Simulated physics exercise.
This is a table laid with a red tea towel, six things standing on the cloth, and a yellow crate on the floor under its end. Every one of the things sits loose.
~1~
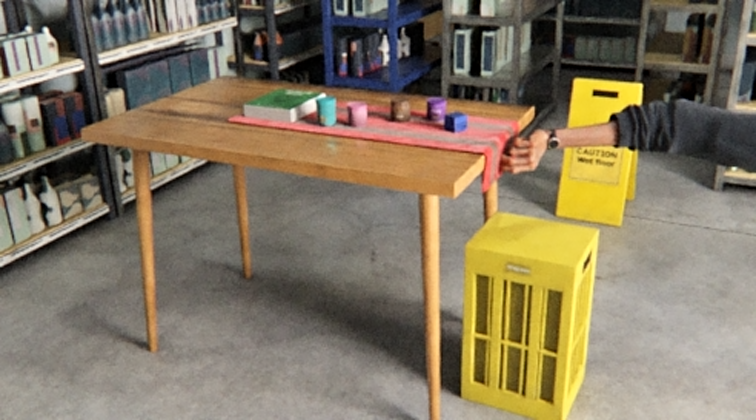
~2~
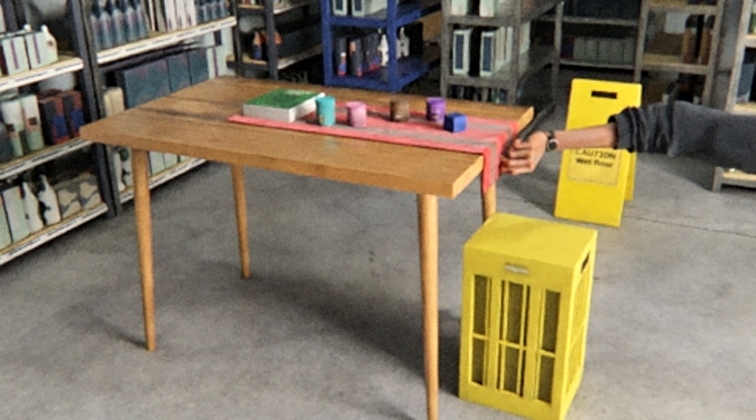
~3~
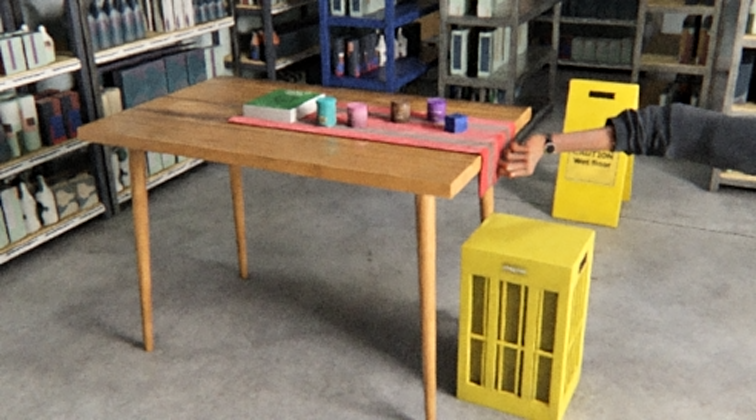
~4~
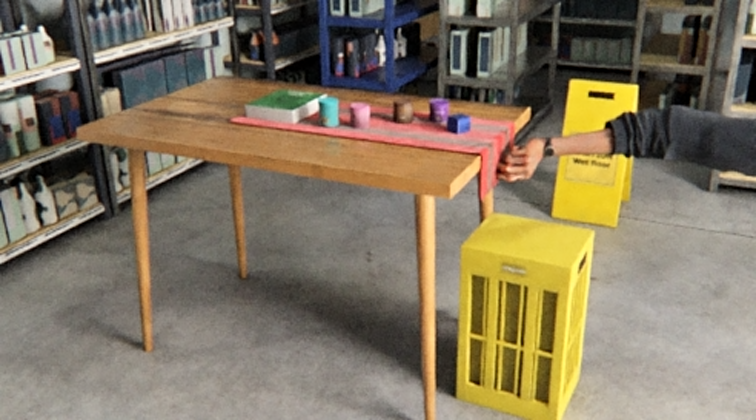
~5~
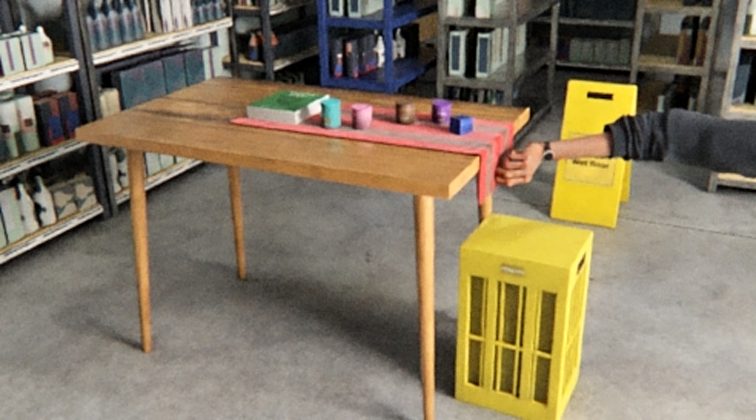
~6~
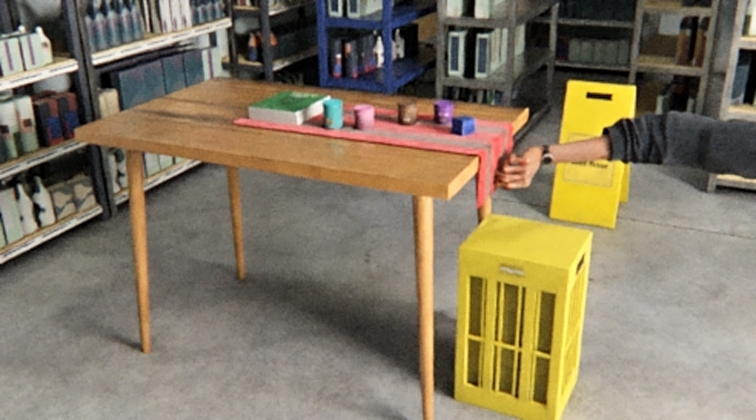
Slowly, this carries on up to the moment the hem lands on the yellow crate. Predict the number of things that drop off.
The number is one.
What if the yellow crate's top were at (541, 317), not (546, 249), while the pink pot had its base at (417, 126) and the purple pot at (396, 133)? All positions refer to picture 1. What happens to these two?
Outcome: Pink pot is gone; purple pot is gone.
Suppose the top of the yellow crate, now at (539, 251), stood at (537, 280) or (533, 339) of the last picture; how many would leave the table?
Going over the edge would be 2 and 4.
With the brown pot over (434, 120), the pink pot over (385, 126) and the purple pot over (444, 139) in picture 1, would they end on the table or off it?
Note: Brown pot kept on top; pink pot kept on top; purple pot lost.
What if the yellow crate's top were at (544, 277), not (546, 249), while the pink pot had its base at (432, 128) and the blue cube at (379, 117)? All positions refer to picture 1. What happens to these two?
The pink pot ends up off the top and the blue cube ends up still on top.
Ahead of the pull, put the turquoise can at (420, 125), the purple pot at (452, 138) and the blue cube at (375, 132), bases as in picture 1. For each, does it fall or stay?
Turquoise can stays, purple pot gone, blue cube stays.
Early on, hem near (495, 210); all still up.
Midway, hem on the crate; blue cube gone.
Finally, hem on the crate; blue cube gone. It carries off one.
